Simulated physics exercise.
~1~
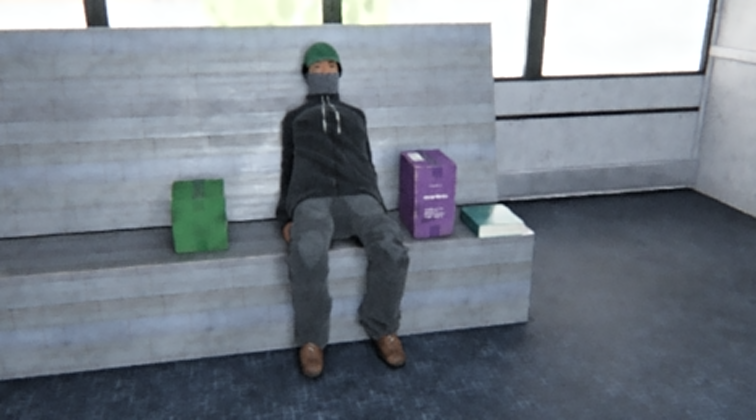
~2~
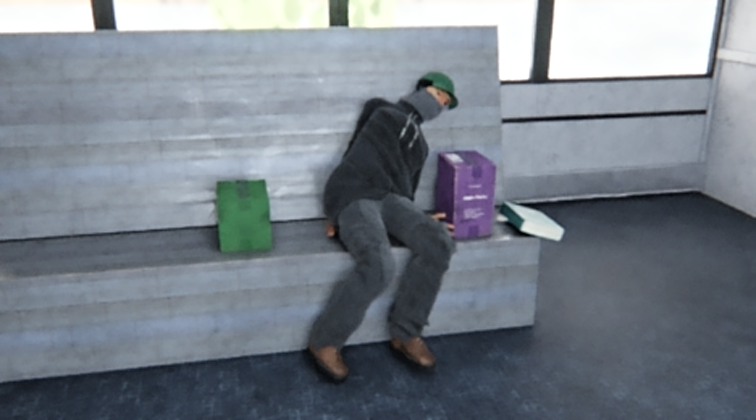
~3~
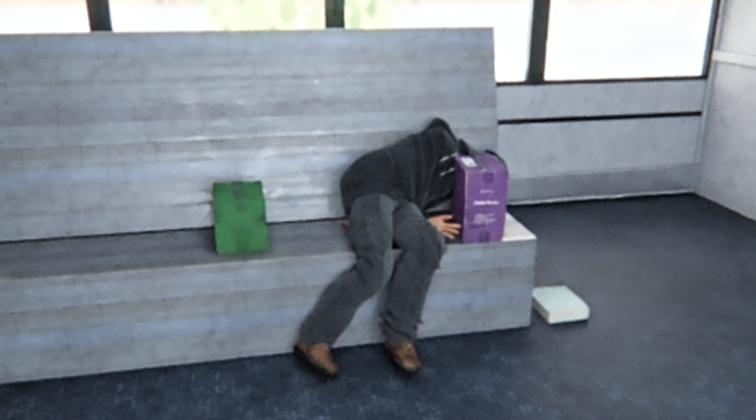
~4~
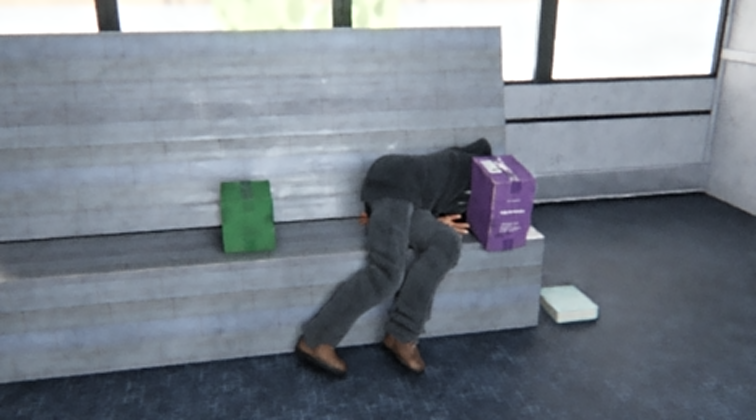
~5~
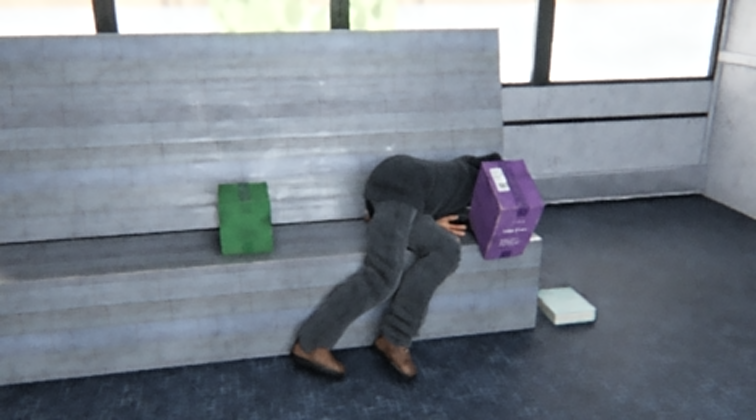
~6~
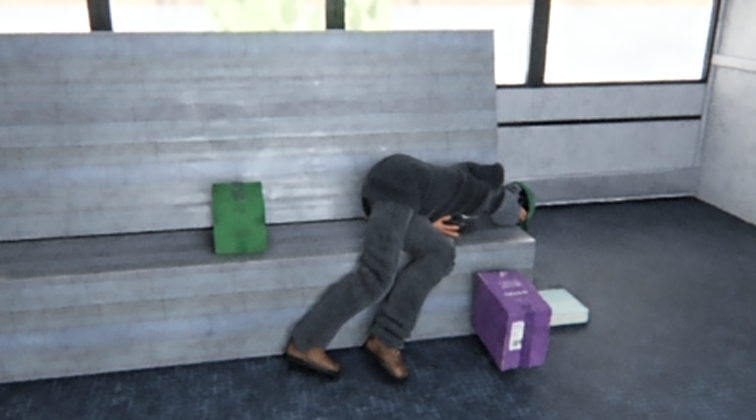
A man in a green cap slumped sideways to the right on a long gray bench, and the teal folder beside him fell to the floor. The purple package tipped off the end after it, leaving him lying there while the green bag stayed put.
